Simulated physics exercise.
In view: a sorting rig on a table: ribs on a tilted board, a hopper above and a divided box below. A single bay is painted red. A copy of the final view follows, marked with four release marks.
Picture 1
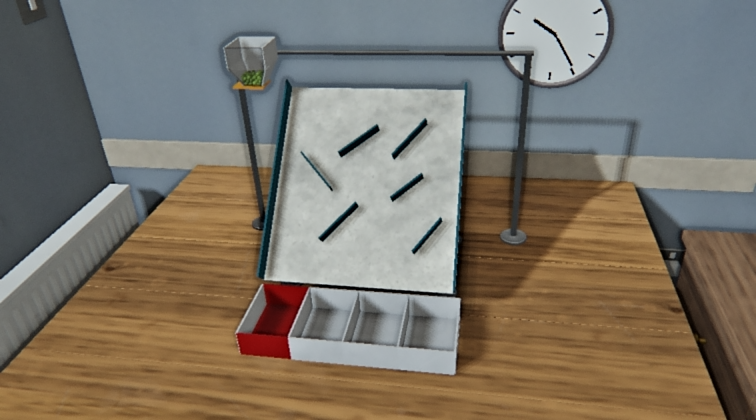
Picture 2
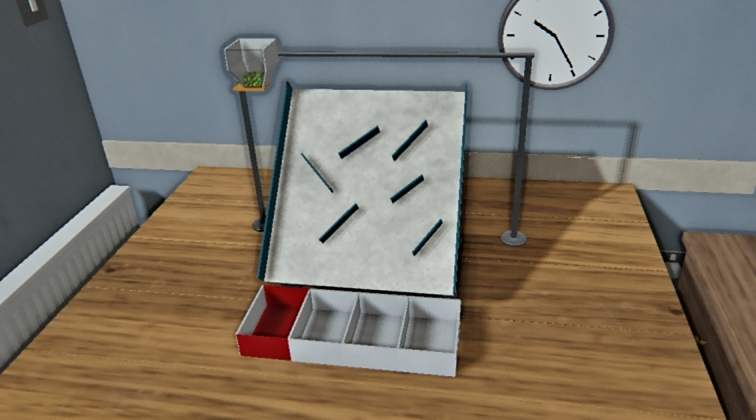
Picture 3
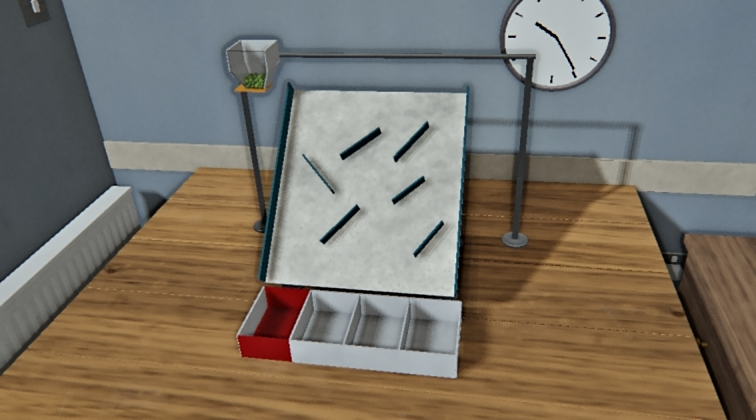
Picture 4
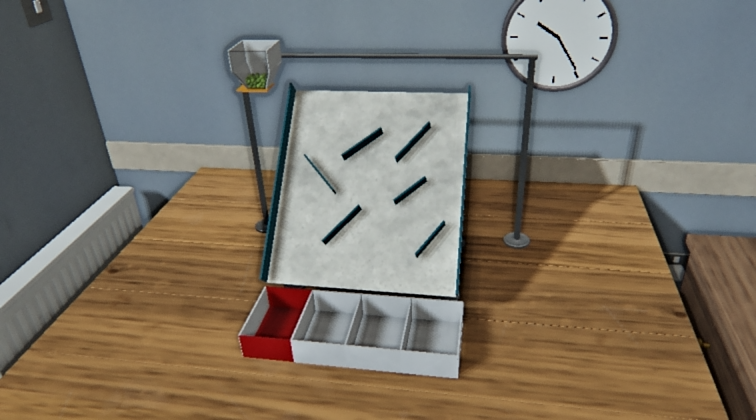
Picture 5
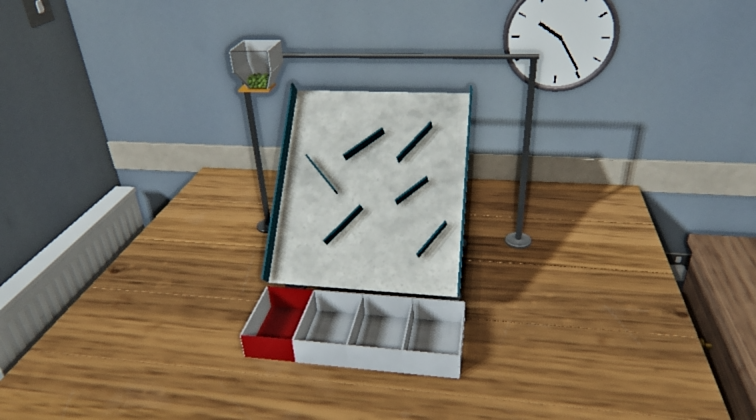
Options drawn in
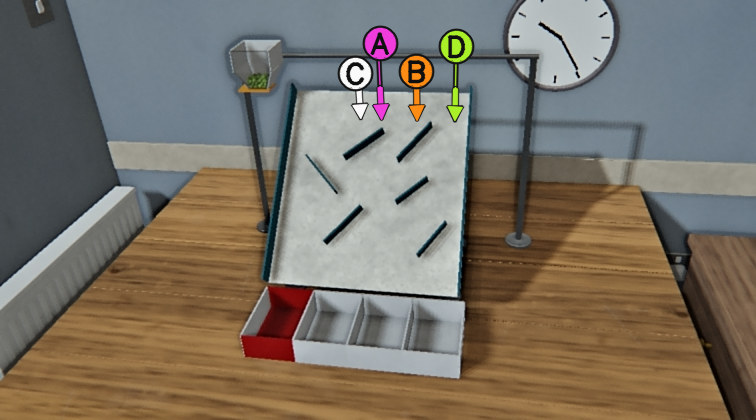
A tilted, pale board with dark teal ribs stands on a wooden table against a blue-grey wall, seen from the front and slightly above. A clear hopper holding green peas hangs from a grey frame at the upper left, a clock is behind, and a divided white box with a red leftmost bay sits below. The peas and rig stay still while the view shifts very slightly.
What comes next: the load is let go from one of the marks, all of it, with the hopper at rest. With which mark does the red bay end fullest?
C is best.
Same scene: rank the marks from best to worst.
C, A, B, D.
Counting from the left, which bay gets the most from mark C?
The first from the left.
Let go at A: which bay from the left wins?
The first from the left.
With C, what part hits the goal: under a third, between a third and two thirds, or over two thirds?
Mark C gives over two thirds.
On the marked copy, mark A meets the board at (381, 114); mark B meets the board at (417, 115); mark C meets the board at (360, 113); mark D meets the board at (454, 115).
With A, about two thirds in the red bay, about a quarter in other bays, a small part outside the box.
With B, about a third in the red bay, about two thirds in other bays.
With C, all in the red bay.
With D, none in the red bay, nearly all in other bays.
